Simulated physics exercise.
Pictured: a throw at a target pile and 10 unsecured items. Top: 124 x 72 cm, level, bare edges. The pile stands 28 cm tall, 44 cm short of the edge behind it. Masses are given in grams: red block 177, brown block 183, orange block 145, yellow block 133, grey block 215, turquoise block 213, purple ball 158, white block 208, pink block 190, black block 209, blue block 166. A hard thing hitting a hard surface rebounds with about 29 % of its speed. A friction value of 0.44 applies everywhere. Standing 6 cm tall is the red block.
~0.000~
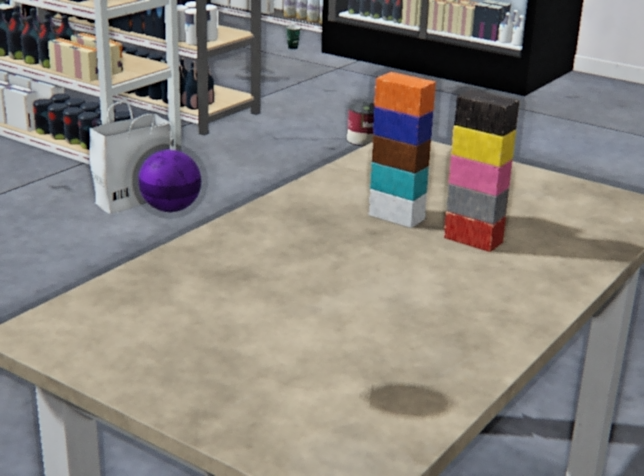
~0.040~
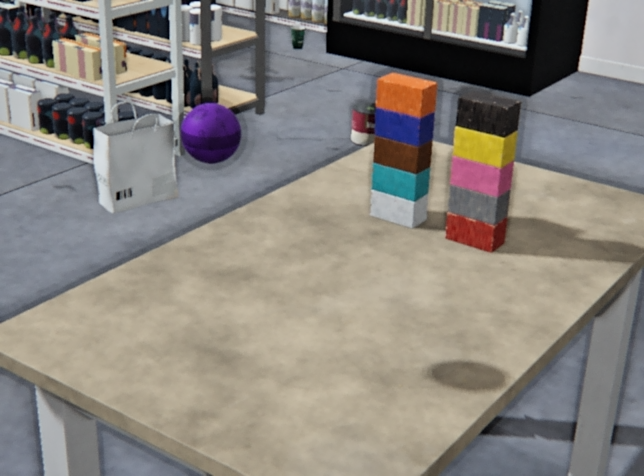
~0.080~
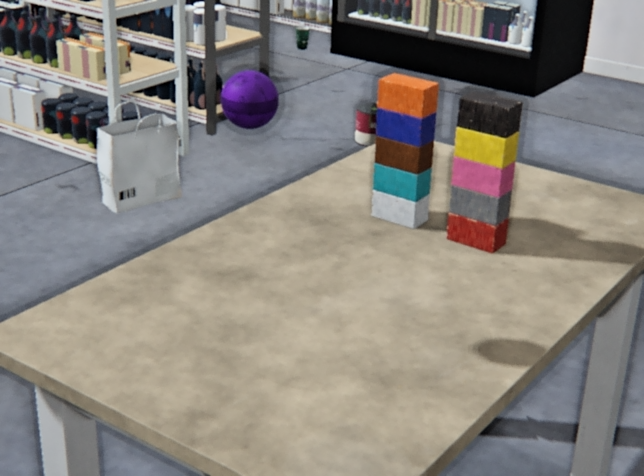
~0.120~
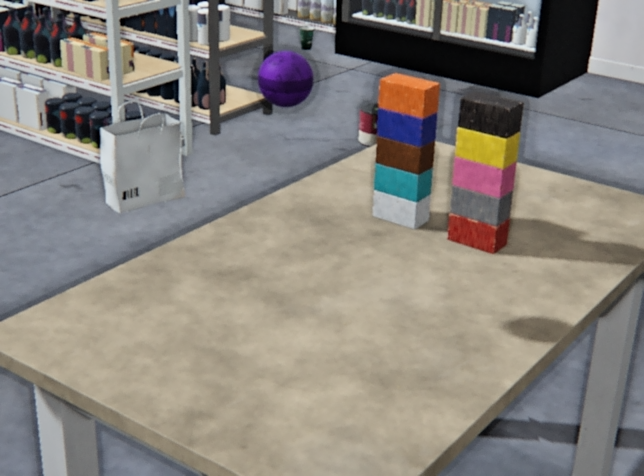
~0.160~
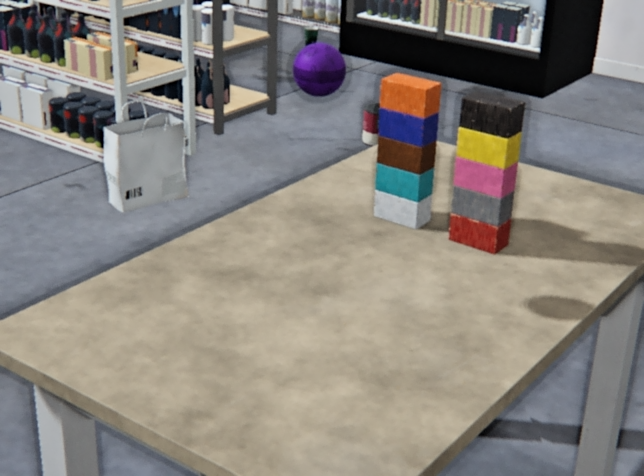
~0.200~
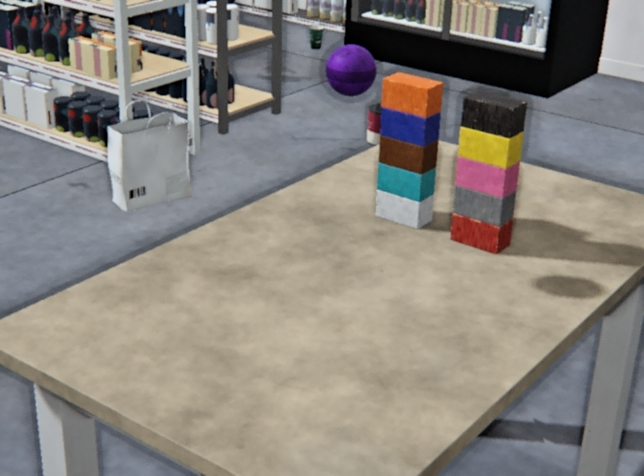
Tan table bearing two stacks of coloured blocks in a shop, with a purple ball rising and moving right through the air.
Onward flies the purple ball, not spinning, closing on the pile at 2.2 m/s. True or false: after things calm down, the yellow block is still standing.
True.
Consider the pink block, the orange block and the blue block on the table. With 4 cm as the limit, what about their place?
In short, the pink block stays close to home, the orange block leaves its position, the blue block leaves its position.
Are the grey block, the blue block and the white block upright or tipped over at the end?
Well, the grey block holds steady, the blue block tumbles down, and the white block holds steady.
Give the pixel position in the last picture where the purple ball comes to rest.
It ends near (379, 239).
After 0.40 s, purple ball near (409, 155); orange block leaning 27°; blue block leaning 25°.
After 0.60 s, purple ball near (387, 230); blue block on its side; orange block leaning 18°.
At rest (1.2 s), tipped over on the table, orange block and blue block; the other 8 in place, give or take 4 cm. Seen from the same camera at the end, yellow block near (490, 144).
